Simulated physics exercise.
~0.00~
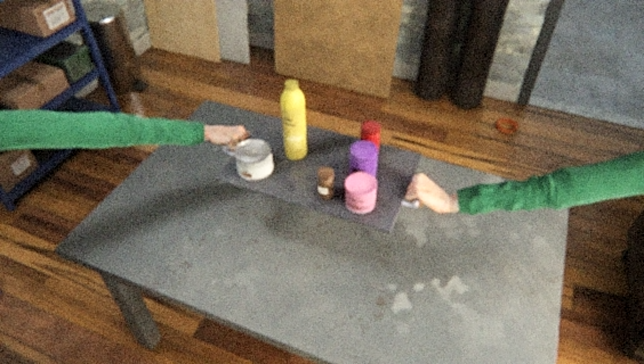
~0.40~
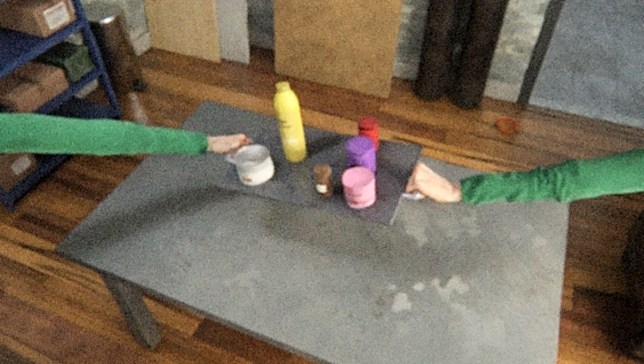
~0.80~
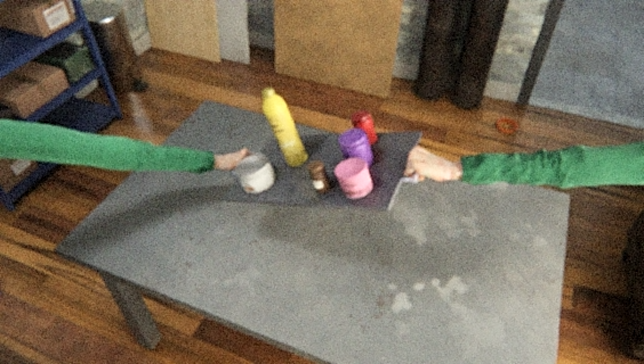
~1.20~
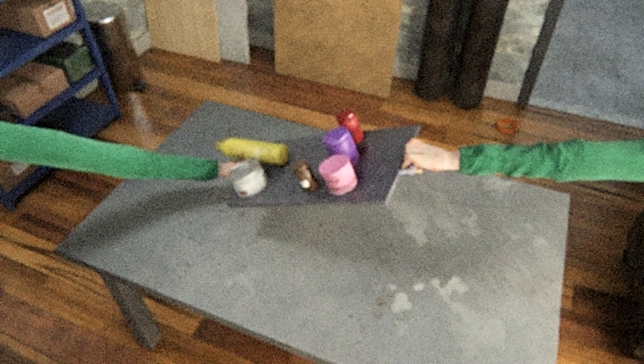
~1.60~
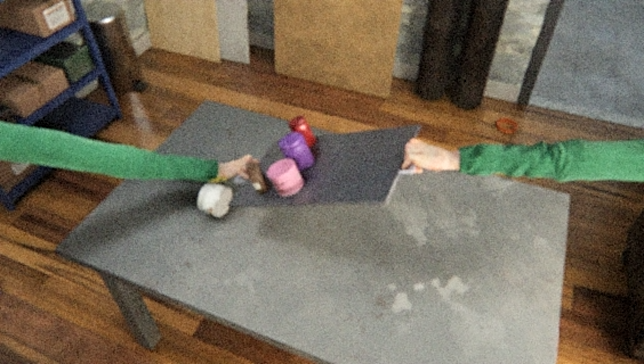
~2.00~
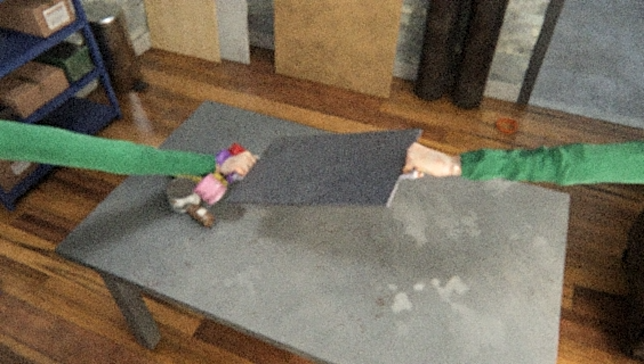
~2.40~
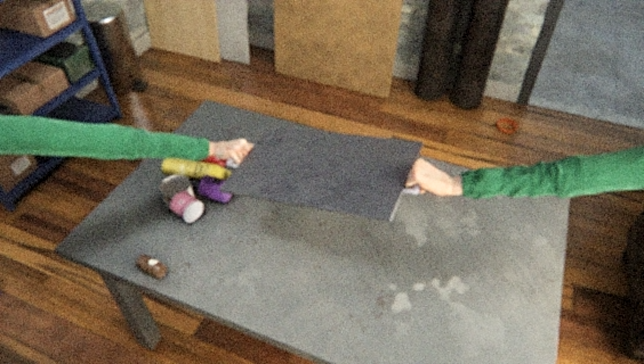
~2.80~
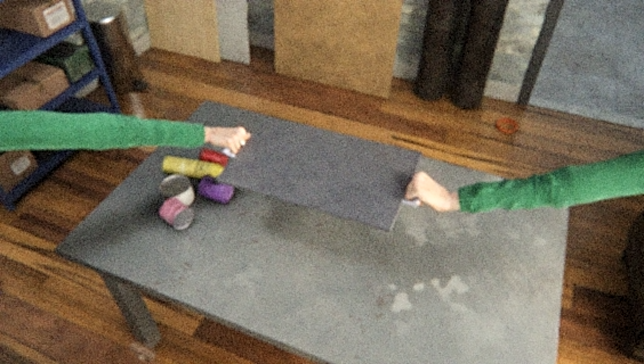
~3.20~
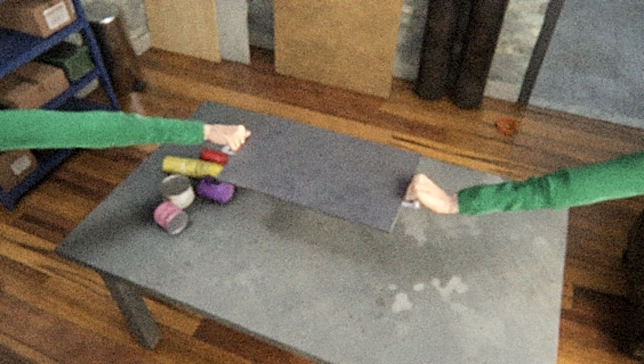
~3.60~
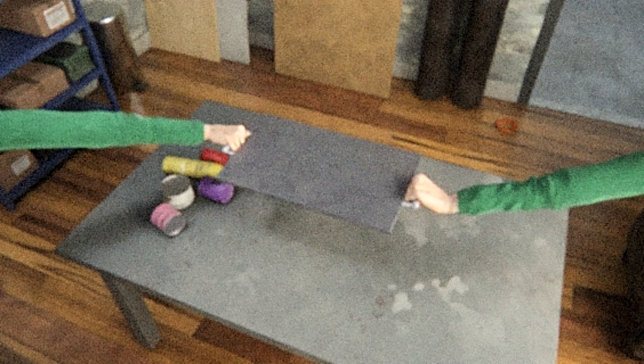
In a room with a wooden floor, seen from above by a still camera, two green-sleeved hands hold a dark, rimless tray over a grey table. On it stand a white tub at the left, a tall yellow bottle, a small brown shaker, and red, purple and pink containers at the right. The left side dips, the bottle topples, and everything slides left. The white tub and bottle leave first, then the rest tumble onto the table, the shaker rolling towards the near edge and out of sight. The hands level the empty tray, with five items left lying beside it.
